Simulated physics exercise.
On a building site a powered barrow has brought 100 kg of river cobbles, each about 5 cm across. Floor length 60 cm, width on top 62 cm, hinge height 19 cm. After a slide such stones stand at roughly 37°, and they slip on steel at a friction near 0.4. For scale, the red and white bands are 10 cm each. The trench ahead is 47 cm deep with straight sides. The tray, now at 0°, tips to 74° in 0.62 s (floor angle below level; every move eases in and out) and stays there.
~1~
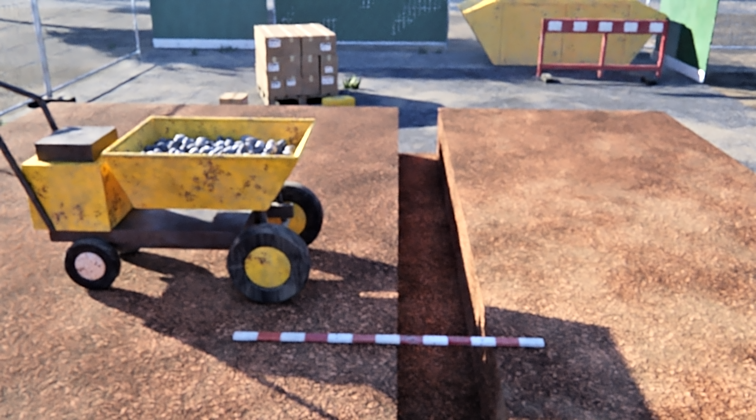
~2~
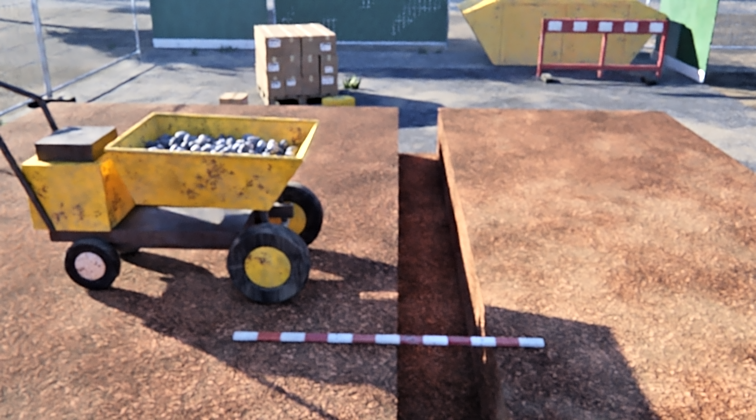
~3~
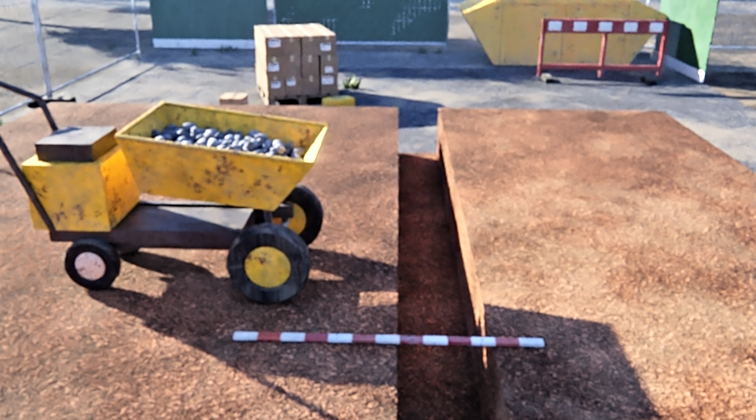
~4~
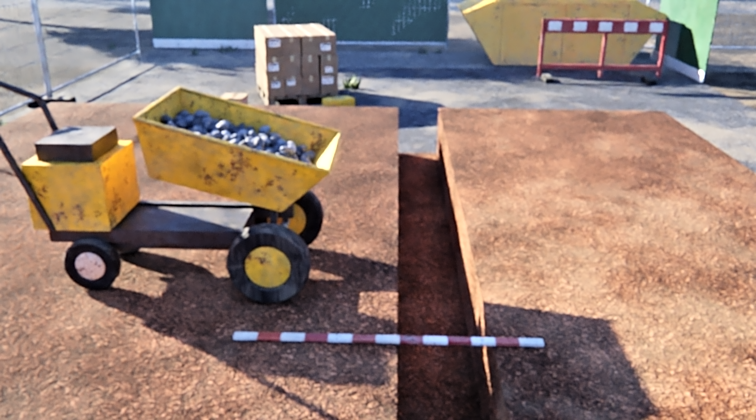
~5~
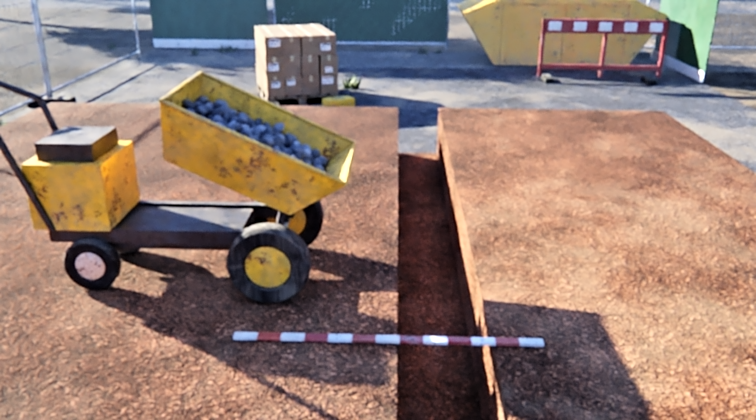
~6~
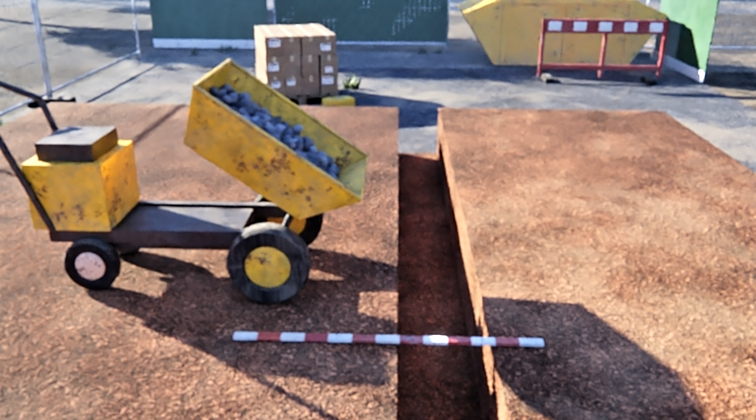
The yellow tray of grey stones on a barrow tilts steadily down toward the right.
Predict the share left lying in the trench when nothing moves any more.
Some 95 per cent of it.
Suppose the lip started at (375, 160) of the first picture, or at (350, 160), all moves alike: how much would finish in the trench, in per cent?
About 30 and 50 per cent.
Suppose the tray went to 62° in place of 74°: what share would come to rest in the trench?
It would be near 65 per cent.
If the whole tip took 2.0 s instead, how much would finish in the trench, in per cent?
Then about 100 per cent.
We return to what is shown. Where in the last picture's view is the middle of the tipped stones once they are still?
Around (440, 345).
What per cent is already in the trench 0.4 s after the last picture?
Some 25 per cent.
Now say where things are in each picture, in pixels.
Lip at (298, 158), floor tilted 0°, highest stones at (196, 145), in the first frame.
Lip at (302, 160), floor tilted 2°, highest stones at (191, 142), in the second frame.
The tray is at 7°, its lip at (313, 164); the top of the load is at (187, 133), in the third frame.
The tray is at 15°, its lip at (329, 172); the top of the load is at (197, 121), in the fourth frame.
Lip at (346, 184), floor tilted 25°, highest stones at (204, 107), in the fifth frame.
Lip at (362, 200), floor tilted 35°, highest stones at (226, 96), in the sixth frame.
Then, 0.2 s after the last picture the floor is at 62°, 100 % in the tray; the foremost stones are at (369, 214).
Then, 0.4 s after the last picture the floor is at 74°, 75 % in the tray, 1 % short of the trench, 24 % in the trench; the foremost stones are at (459, 289).
Then, 0.8 s after the last picture the floor is at 74°, 15 % in the tray, 1 % short of the trench, 80 % in the trench, 5 % past the trench; the foremost stones are at (574, 285).
Then, 2.7 s after the last picture the floor is at 74°, 0 % in the tray, 95 % in the trench, 5 % past the trench; the foremost stones are at (686, 282).
